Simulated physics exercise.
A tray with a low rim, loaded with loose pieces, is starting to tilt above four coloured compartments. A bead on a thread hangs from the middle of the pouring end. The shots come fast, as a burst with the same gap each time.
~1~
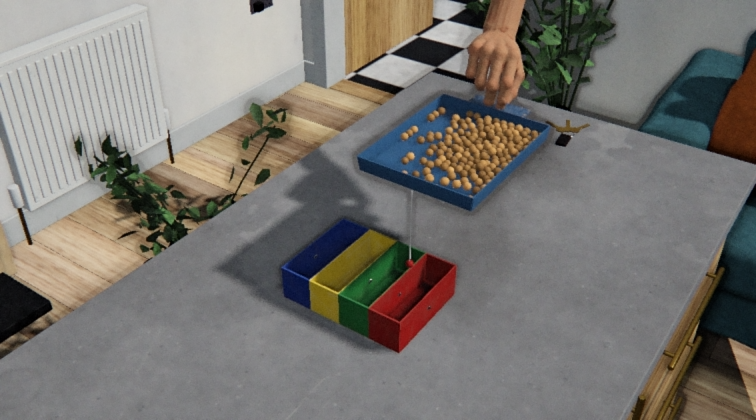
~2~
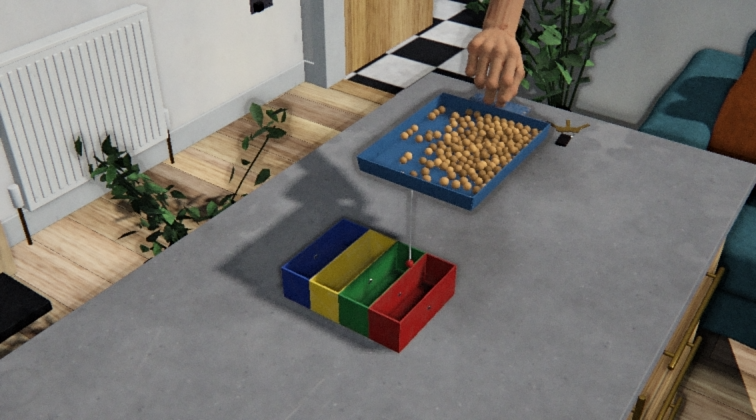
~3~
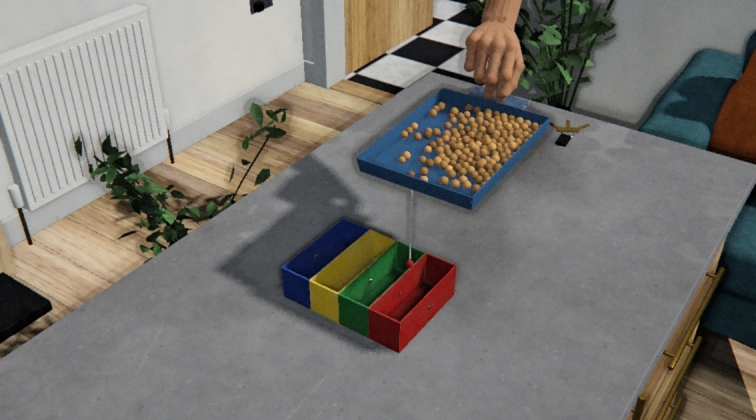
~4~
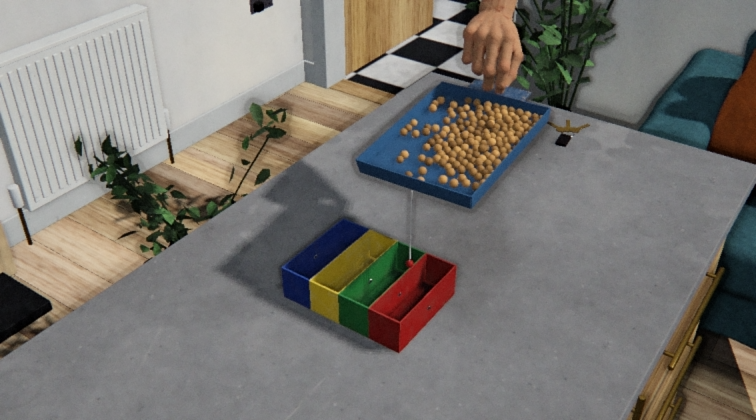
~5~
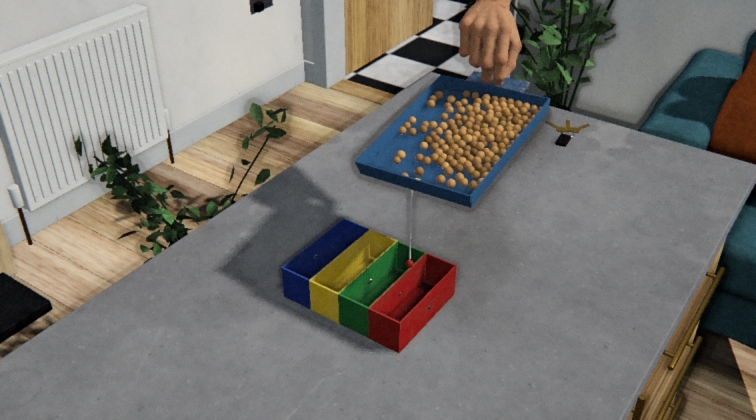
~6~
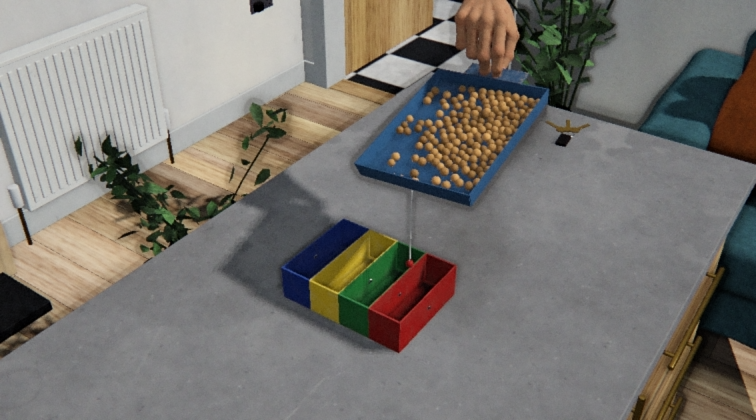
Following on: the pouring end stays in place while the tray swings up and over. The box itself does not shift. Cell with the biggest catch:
Yellow.
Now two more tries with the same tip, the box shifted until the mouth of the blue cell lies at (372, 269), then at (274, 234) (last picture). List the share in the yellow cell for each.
I'd say about 10 percent, followed by about 0 percent.
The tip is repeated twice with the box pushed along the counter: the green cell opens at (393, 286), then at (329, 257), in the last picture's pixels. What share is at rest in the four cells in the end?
Result: 90 % and 80 %.
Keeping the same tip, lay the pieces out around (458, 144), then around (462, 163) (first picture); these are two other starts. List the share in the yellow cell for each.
In order, roughly 60 % and 60 %.
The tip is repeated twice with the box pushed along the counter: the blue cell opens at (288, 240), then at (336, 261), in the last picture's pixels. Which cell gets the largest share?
Try one: Green; try two: That blue cell.
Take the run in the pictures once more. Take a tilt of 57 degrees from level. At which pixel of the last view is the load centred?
Its middle sits at about pixel (406, 151).
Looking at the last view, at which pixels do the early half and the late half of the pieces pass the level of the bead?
Early-half point (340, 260); late-half point (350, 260).
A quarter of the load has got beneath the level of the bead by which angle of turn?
Near 90 degrees.
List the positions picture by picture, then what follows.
Corners of the pouring end near (360, 156) and (472, 196), level; middle of the load near (479, 148), round wooden beads; bead on its thread near (410, 264); blue cell near (297, 285); yellow cell near (325, 299); green cell near (354, 313); red cell near (384, 328), in the first frame.
Corners of the pouring end near (360, 156) and (472, 196), level; middle of the load near (479, 147), in the second frame.
Corners of the pouring end near (359, 157) and (471, 196), tipped barely, lowest at the left corner; middle of the load near (478, 145), in the third frame.
Corners of the pouring end near (359, 159) and (471, 195), tipped a little, lowest at the left corner; middle of the load near (478, 140), a little on the move, in the fourth frame.
Corners of the pouring end near (358, 161) and (470, 194), tipped a little, lowest at the left corner; middle of the load near (477, 135), near a quarter on the move, in the fifth frame.
Corners of the pouring end near (357, 162) and (468, 193), tipped clearly, lowest at the left corner; middle of the load near (474, 131), the bulk on the move; blue cell near (297, 285); yellow cell near (325, 299); green cell near (354, 313); red cell near (384, 328), in the sixth frame.
Shortly afterwards, tray tipped steeply; all but a few on the tray; only a few in the yellow cell; only a few in the blue cell; only a few falling or outside the box.
Next, tray tipped right over; near a quarter on the tray; near a quarter in the yellow cell; a little in the green cell; a little in the blue cell; only a few in the red cell; near a quarter falling or outside the box.
Some moments later, tray tipped past a quarter turn; near half in the yellow cell; near a quarter in the green cell; a little in the blue cell; only a few in the red cell; a little falling or outside the box.
In the end, tray tipped past a quarter turn; near half in the yellow cell; near a quarter in the green cell; a little in the blue cell; only a few in the red cell; a little outside the box.
